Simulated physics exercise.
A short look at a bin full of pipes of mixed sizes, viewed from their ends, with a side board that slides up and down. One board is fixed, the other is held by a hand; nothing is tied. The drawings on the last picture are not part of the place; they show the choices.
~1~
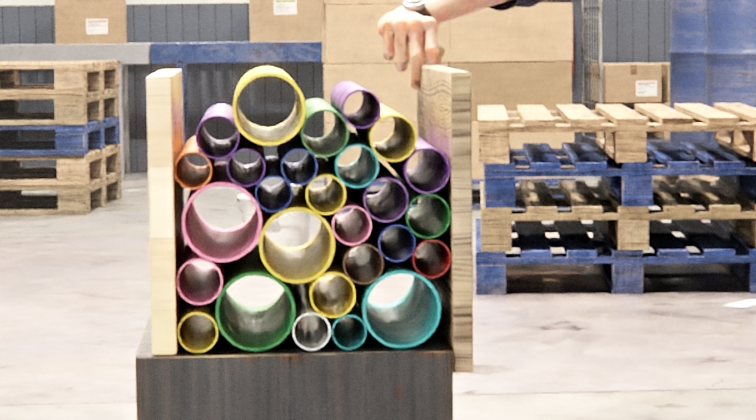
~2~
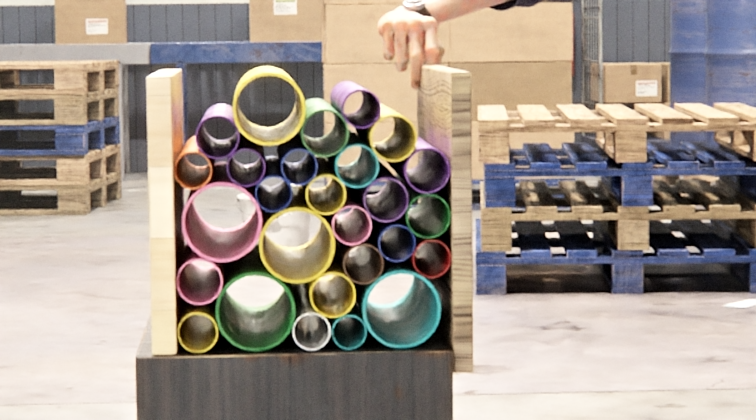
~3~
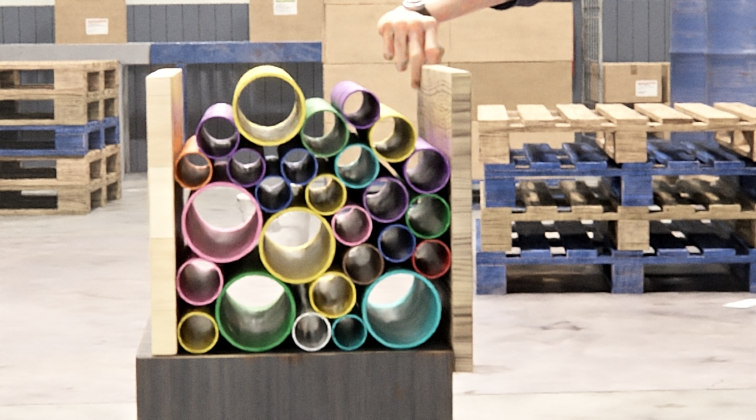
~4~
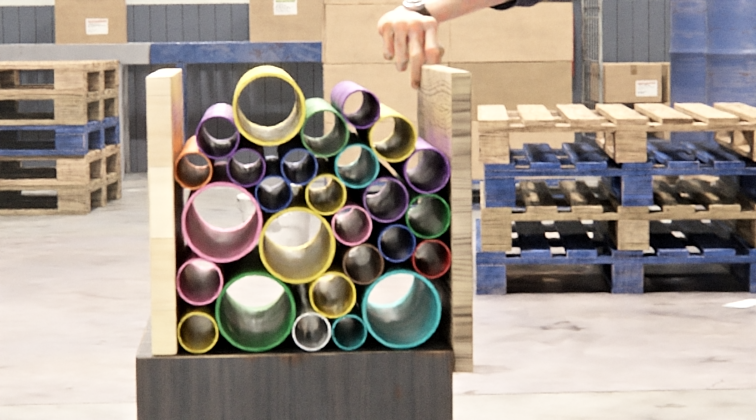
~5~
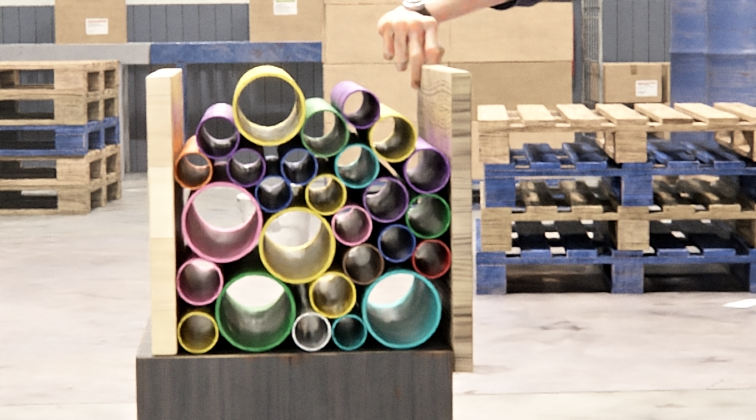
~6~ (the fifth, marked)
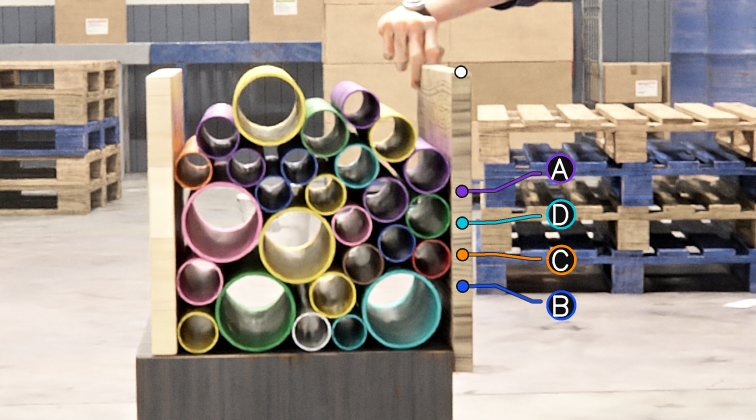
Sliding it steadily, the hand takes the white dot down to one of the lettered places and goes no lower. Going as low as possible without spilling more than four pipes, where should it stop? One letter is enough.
The last mark within the limit is D.
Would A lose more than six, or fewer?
It loses fewer than six.
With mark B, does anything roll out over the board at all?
At B: Yes.
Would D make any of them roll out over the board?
Yes.
On the marked copy, A at (462, 191); B at (463, 286); C at (463, 255); D at (463, 223); the white dot at (461, 72).
Following D. Soon after the start, top of the board (450, 143).
Later, top of the board (451, 221).
In the end, top of the board (451, 222), four out over the board.
As for the rest, A none out over the board; B more than four out over the board; C more than four out over the board.
